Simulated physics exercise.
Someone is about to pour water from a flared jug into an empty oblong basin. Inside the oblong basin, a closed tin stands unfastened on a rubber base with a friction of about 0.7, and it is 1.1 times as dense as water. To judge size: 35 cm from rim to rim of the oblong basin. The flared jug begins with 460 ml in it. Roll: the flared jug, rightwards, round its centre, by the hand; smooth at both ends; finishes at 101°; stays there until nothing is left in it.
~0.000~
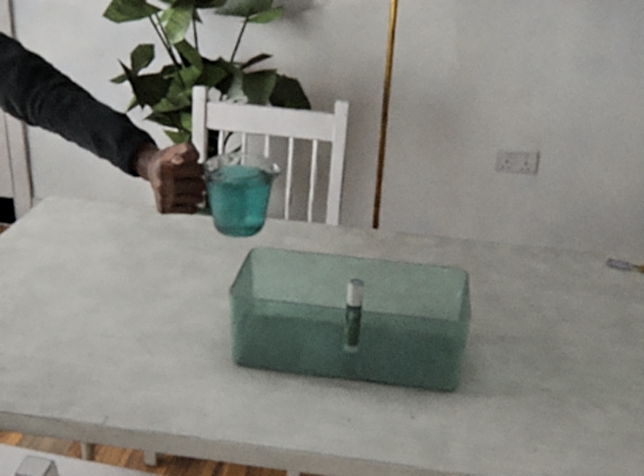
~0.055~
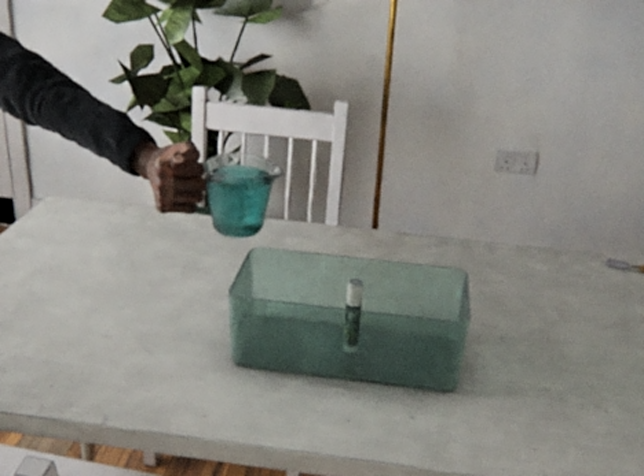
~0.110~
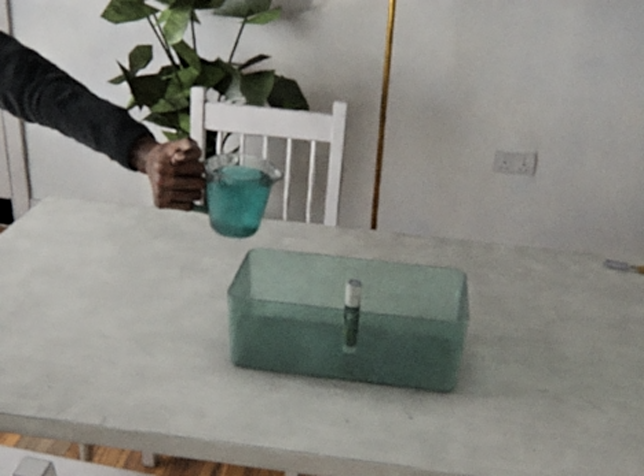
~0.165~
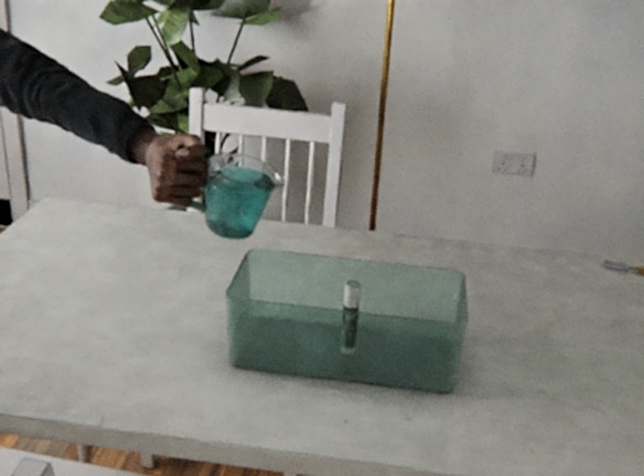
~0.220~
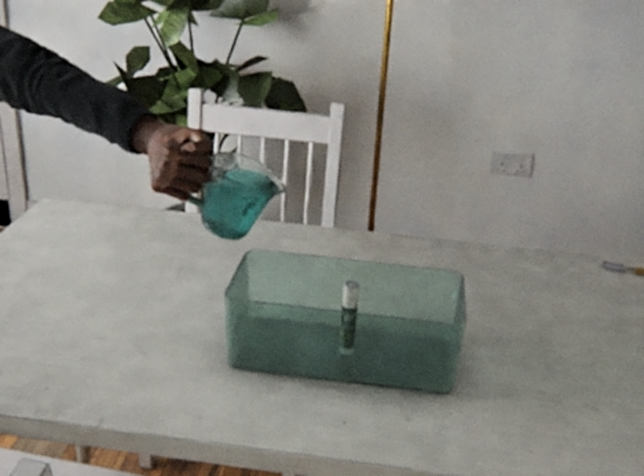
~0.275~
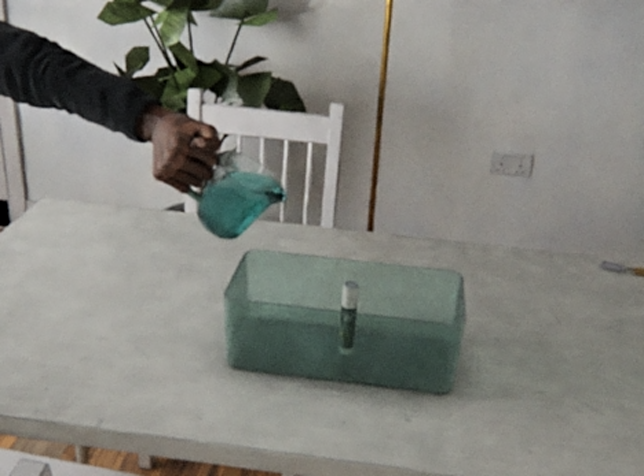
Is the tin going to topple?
You'll see it resist.
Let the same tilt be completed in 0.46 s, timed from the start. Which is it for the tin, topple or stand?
Outcome - the tin remains standing.
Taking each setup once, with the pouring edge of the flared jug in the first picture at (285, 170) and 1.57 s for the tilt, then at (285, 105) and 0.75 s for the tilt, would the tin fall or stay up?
The tin stays vertical the first time and overturns the second time.
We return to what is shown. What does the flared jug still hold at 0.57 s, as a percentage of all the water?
At that time about 50 in a hundred parts are still held.
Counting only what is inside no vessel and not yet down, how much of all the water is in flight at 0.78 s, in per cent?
About 10 percent.
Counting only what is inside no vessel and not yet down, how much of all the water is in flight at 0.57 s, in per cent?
Some 26 % is the figure.
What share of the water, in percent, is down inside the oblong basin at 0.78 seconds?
About 82 per cent.
Then, 0.57 s in, the tilt is 87° and 50 per cent is still to pour; the tin stands where it began.
Then, 0.78 s in, the tilt is 101° and 9 per cent is still to pour; the tin stands where it began.
Then, 1.01 s in, the tilt is 101° and 0 per cent is still to pour; the tin stands where it began.
Then, 1.25 s in, the tilt is 101° and 0 per cent is still to pour; the tin stands where it began.
Finally, the tin stands where it began.
